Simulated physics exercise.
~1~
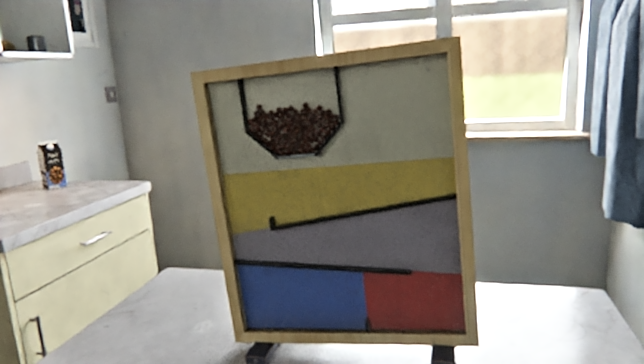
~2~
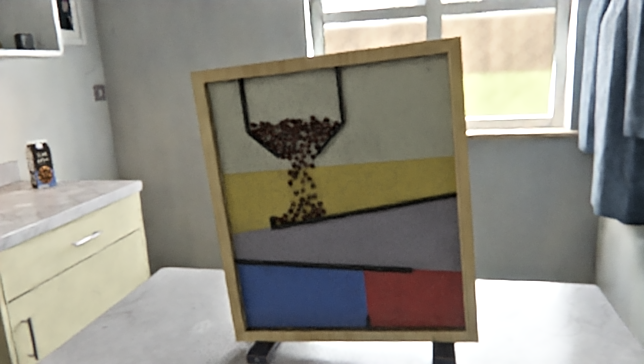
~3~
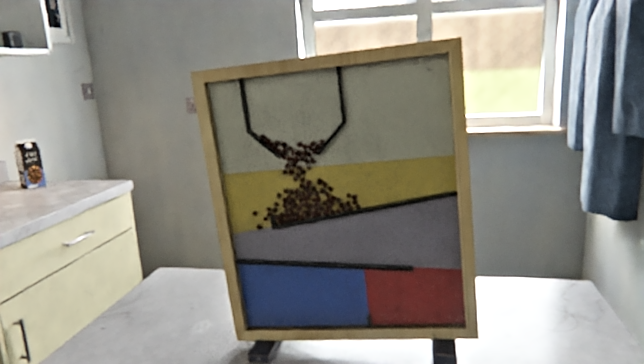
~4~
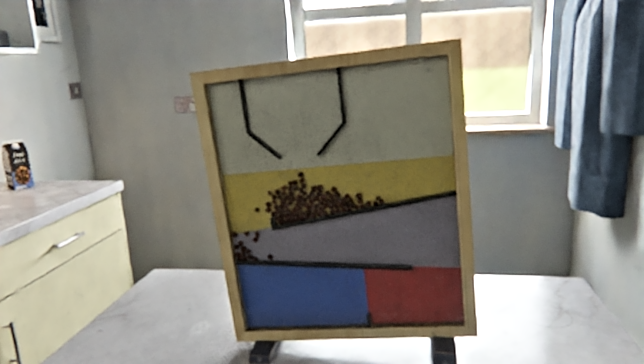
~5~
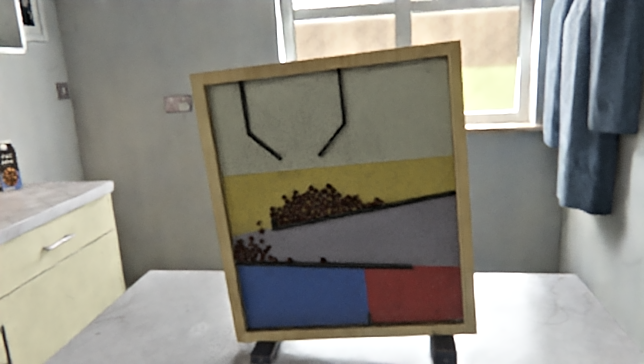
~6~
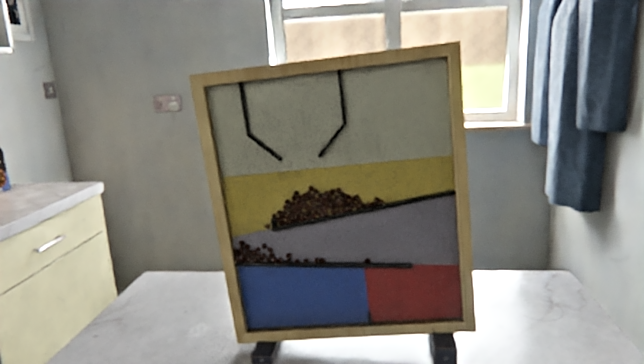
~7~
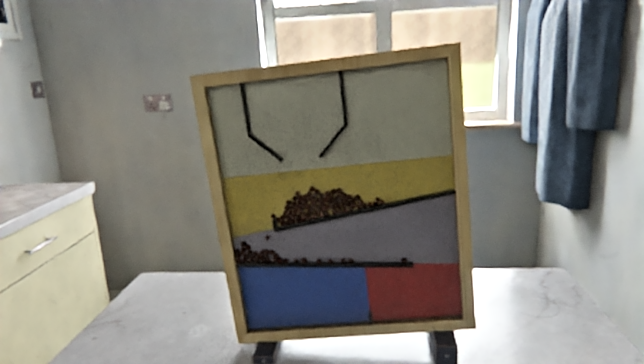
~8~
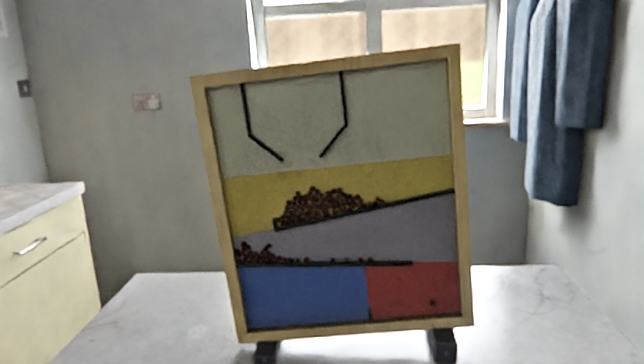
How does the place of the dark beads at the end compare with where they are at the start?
At the start the beads are heaped together in the hopper at the top of the case. By the end the hopper is empty and they lie lower down, mostly piled on the upper ramp in the yellow section, with a smaller share on the lower ramp in the grey.
